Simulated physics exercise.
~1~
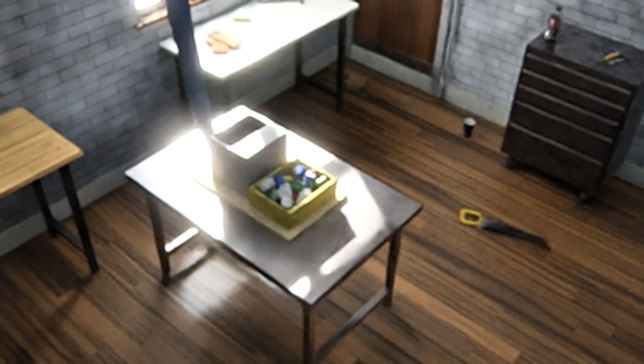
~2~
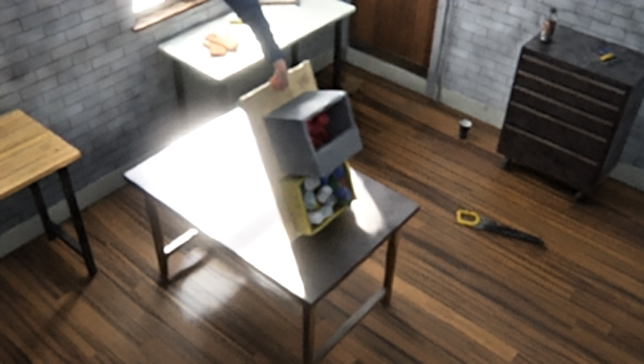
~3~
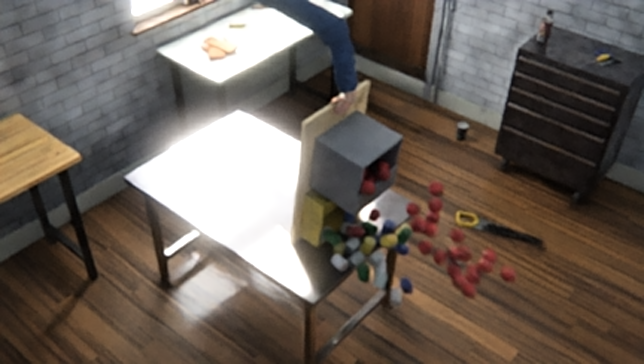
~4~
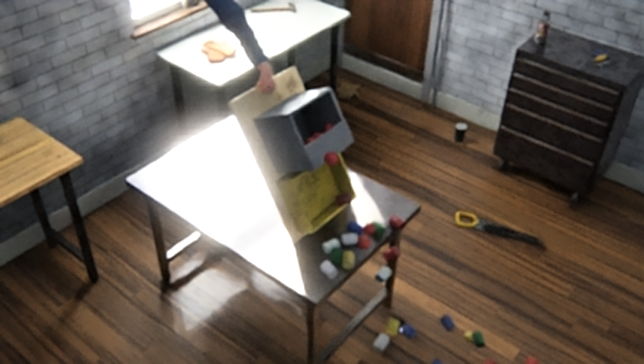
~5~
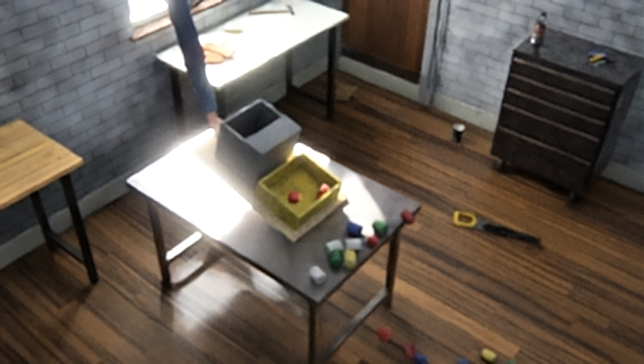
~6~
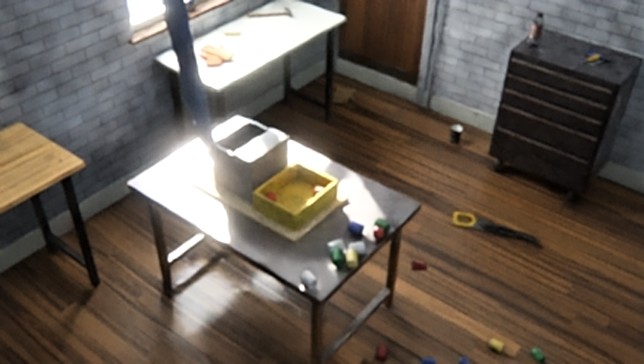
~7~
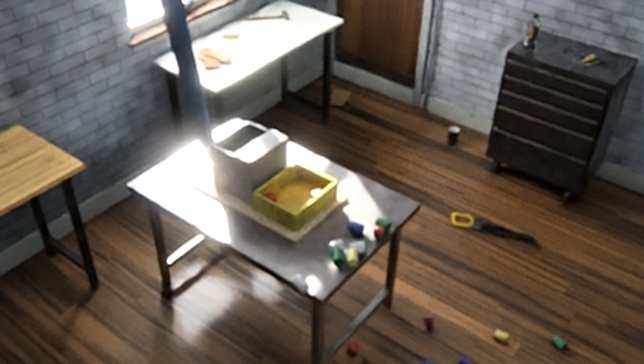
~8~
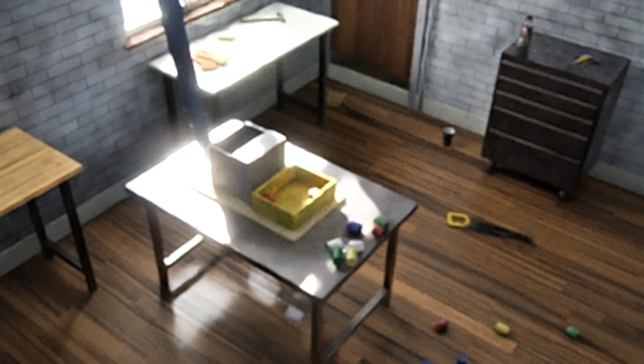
An arm tipped up a board holding a yellow tote and a grey one until it stood steeply on its right edge, spilling small colourful pieces onto the table and floor, then lowered it flat, leaving the yellow tote nearly empty.
